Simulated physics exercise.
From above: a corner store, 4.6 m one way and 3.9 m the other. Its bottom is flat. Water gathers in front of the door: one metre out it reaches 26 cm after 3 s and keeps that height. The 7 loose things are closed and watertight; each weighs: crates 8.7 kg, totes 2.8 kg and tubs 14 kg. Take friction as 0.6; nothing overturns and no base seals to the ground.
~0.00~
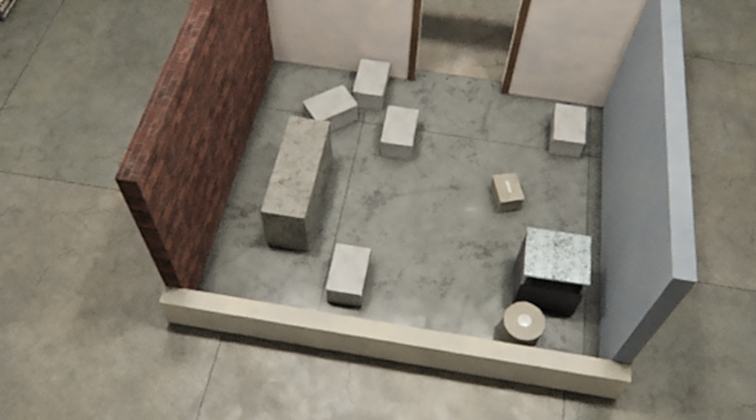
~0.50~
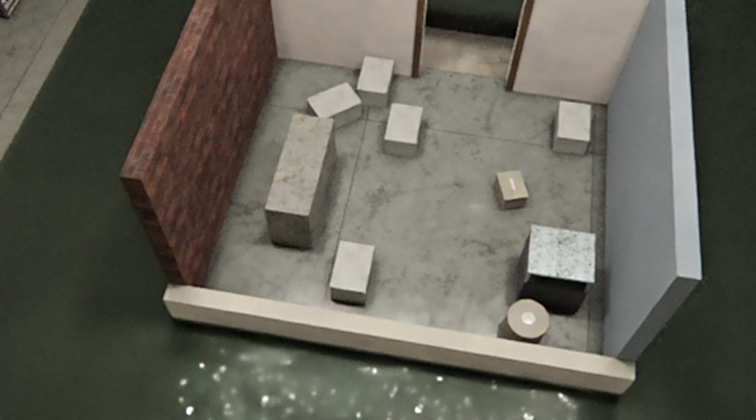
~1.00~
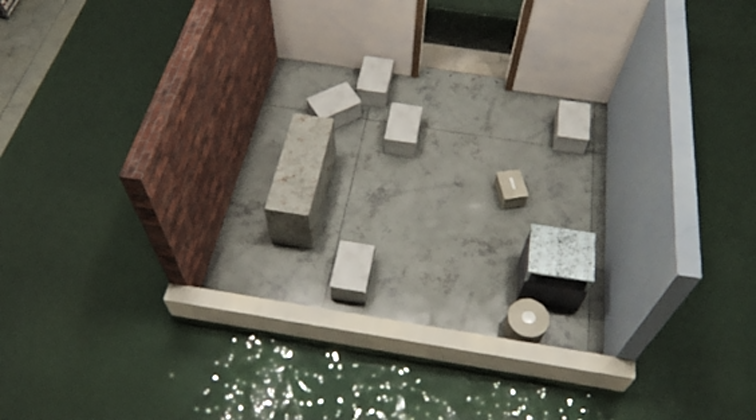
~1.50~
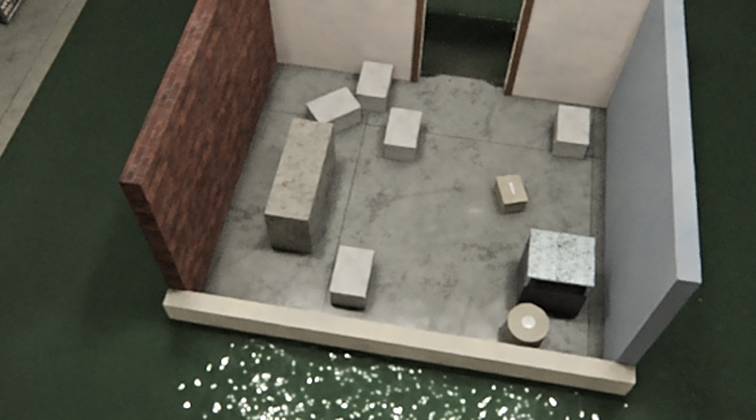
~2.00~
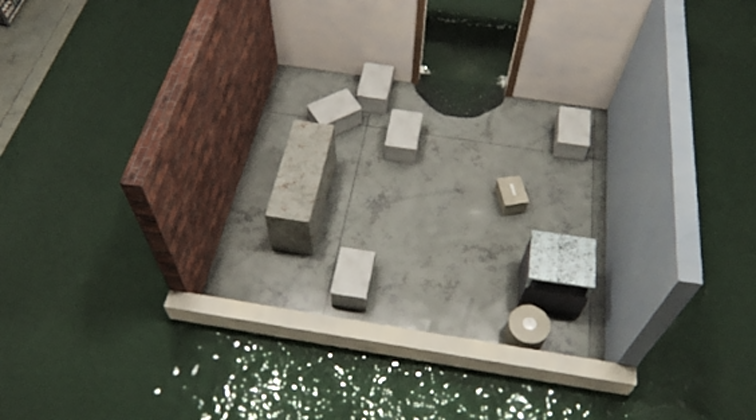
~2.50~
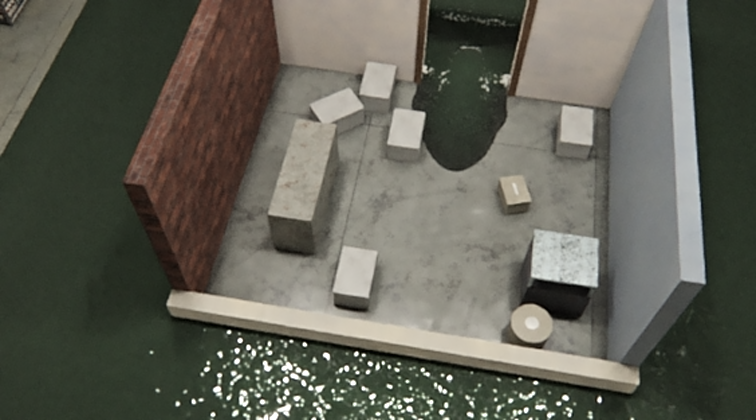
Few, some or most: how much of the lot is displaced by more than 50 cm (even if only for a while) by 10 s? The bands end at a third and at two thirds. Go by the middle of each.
That comes to one to two thirds.
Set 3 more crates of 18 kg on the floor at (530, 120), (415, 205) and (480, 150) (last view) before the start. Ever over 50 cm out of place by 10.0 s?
In turn: Under, past it, over.
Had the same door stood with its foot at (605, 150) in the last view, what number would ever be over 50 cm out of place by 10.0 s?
Then 6.
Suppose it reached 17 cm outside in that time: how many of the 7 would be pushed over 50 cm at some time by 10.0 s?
Then 3.
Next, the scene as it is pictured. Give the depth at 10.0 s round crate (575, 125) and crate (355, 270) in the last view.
About 7 and 10 cm.
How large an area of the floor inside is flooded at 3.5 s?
Roughly 6.0 m2.
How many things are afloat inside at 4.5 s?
1 of them.
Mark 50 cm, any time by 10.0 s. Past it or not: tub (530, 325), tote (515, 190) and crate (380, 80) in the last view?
In that order: Less, past it, under.
After 3.5 s 0 of 7 are over 50 cm from their spots; 0 afloat.
After 4.5 s 2 of 7 are over 50 cm from their spots; 1 afloat.
After 7.0 s 3 of 7 are over 50 cm from their spots; 4 afloat.
After 10.0 s 4 of 7 are over 50 cm from their spots, and 4 have been at some point; 7 afloat.
